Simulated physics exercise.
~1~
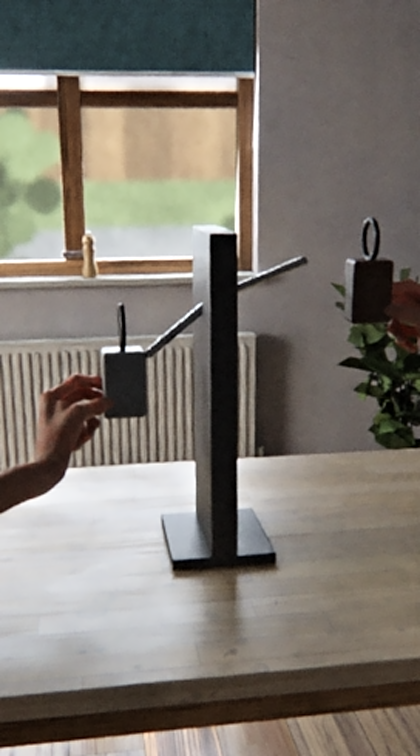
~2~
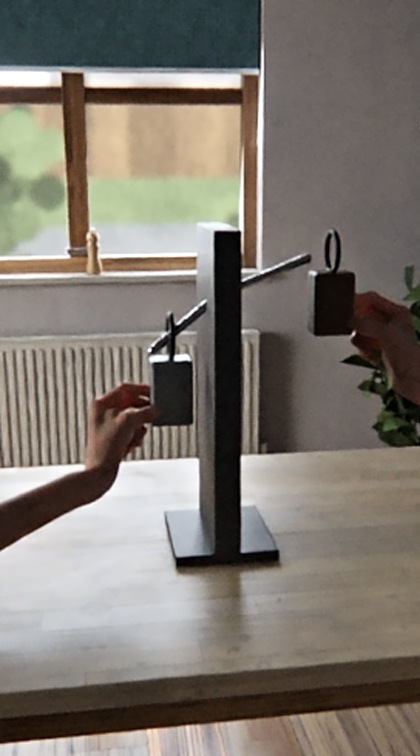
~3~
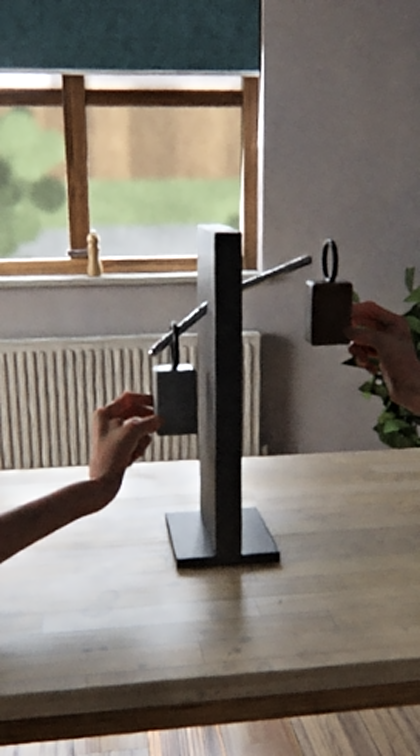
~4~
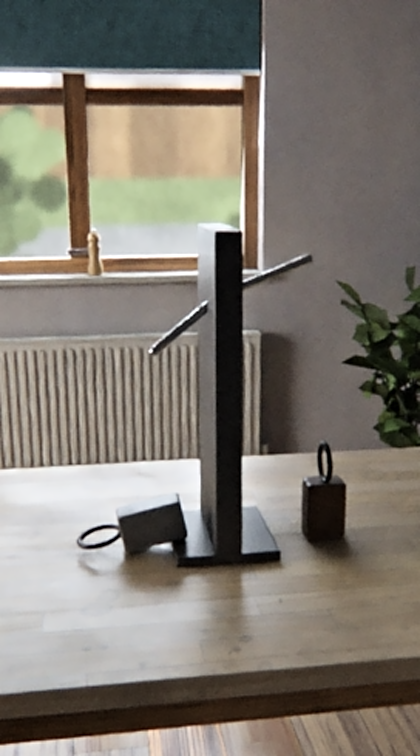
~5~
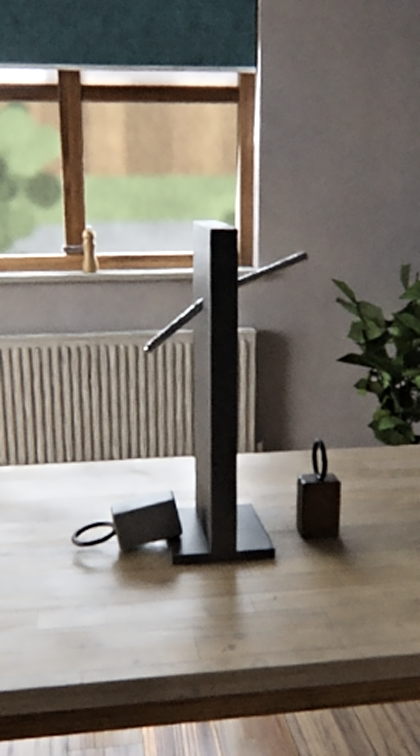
A pale wooden table stands before a window and a white radiator, seen from the front by a slightly swaying camera, with a leafy plant at the right. On it is a dark upright stand with a thin slanted rod sticking out on both sides, lower at the left. A hand on the left brings a grey ringed block inward, while a hand on the right moves a brown one toward the higher end. Both lower slightly, then are let go and drop. Finally, the grey block lies tipped over beside the base, the brown one stands upright at right, and the rod is bare.
